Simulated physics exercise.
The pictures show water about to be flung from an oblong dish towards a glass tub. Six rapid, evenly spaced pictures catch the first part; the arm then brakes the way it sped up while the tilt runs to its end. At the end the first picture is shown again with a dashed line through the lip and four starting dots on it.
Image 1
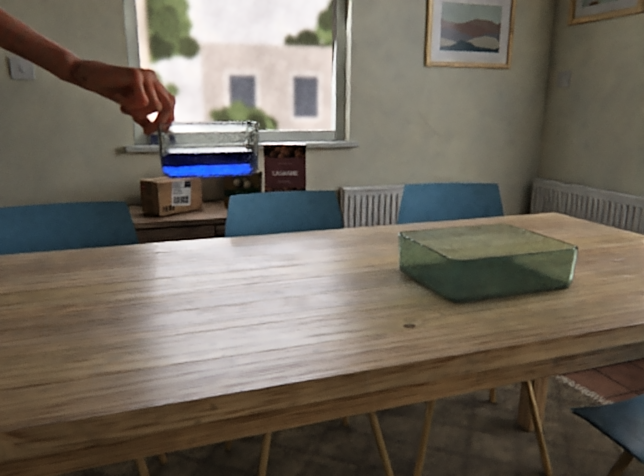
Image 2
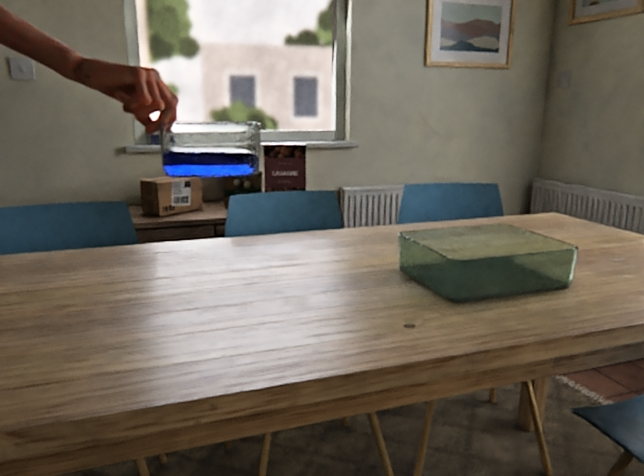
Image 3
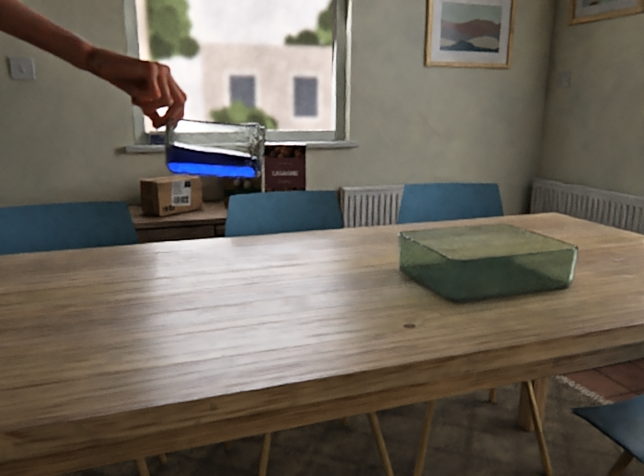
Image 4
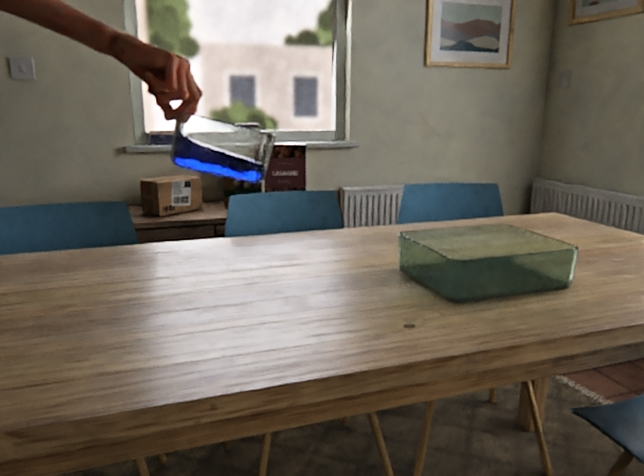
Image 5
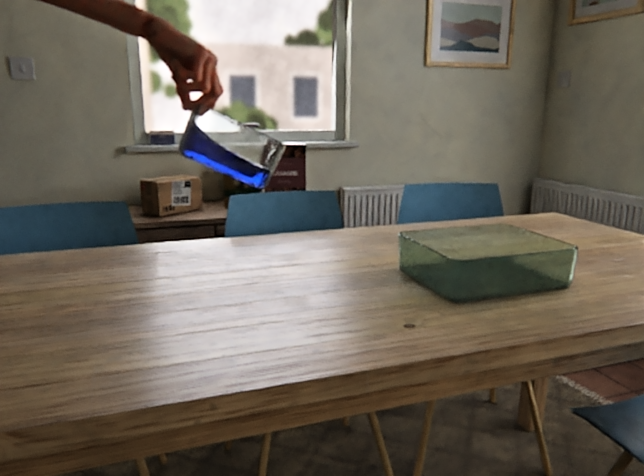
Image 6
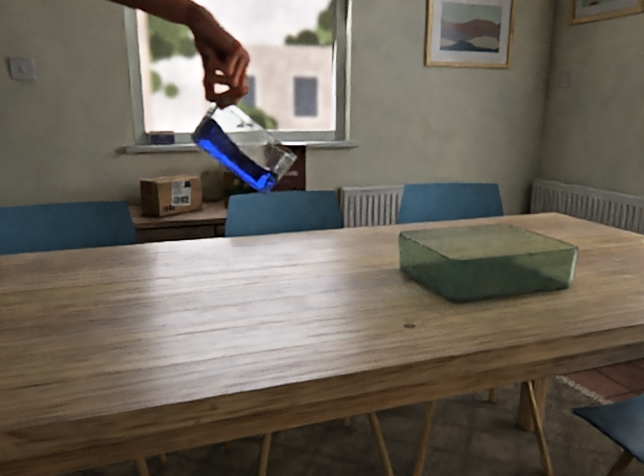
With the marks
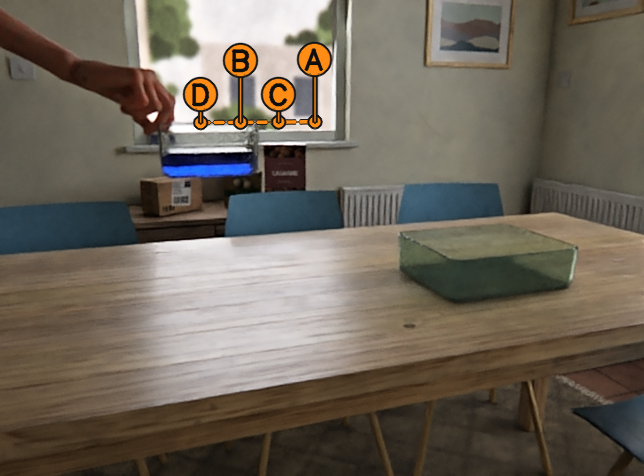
A bare arm reaches in from the upper left of a dining room, seen from across a long wooden table, its hand gripping a clear oblong dish of bright blue liquid. A greenish glass tub sits on the table's right side, with blue chairs, a cardboard box and a window behind. The hand holds the dish level, then moves slightly right and tilts it steadily, right end downward, while the view stays still.
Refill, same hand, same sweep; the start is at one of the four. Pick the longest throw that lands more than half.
Place C just does it.
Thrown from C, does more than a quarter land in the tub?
Yes, it does.
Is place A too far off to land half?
No, that is safe.
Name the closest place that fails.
Here it is place B.
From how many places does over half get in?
Two of them.
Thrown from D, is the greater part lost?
Yes, that goes wrong.
In orange, A at (314, 121); B at (240, 122); C at (278, 122); D at (200, 122).
With A, about 75 % lands in the tub, 4 % falls short and 20 % goes beside or beyond.
With B, about 11 % lands in the tub, 83 % falls short and 6 % goes beside or beyond.
With C, about 73 % lands in the tub, 17 % falls short and 9 % goes beside or beyond.
With D, about 0 % lands in the tub, 96 % falls short and 4 % goes beside or beyond.
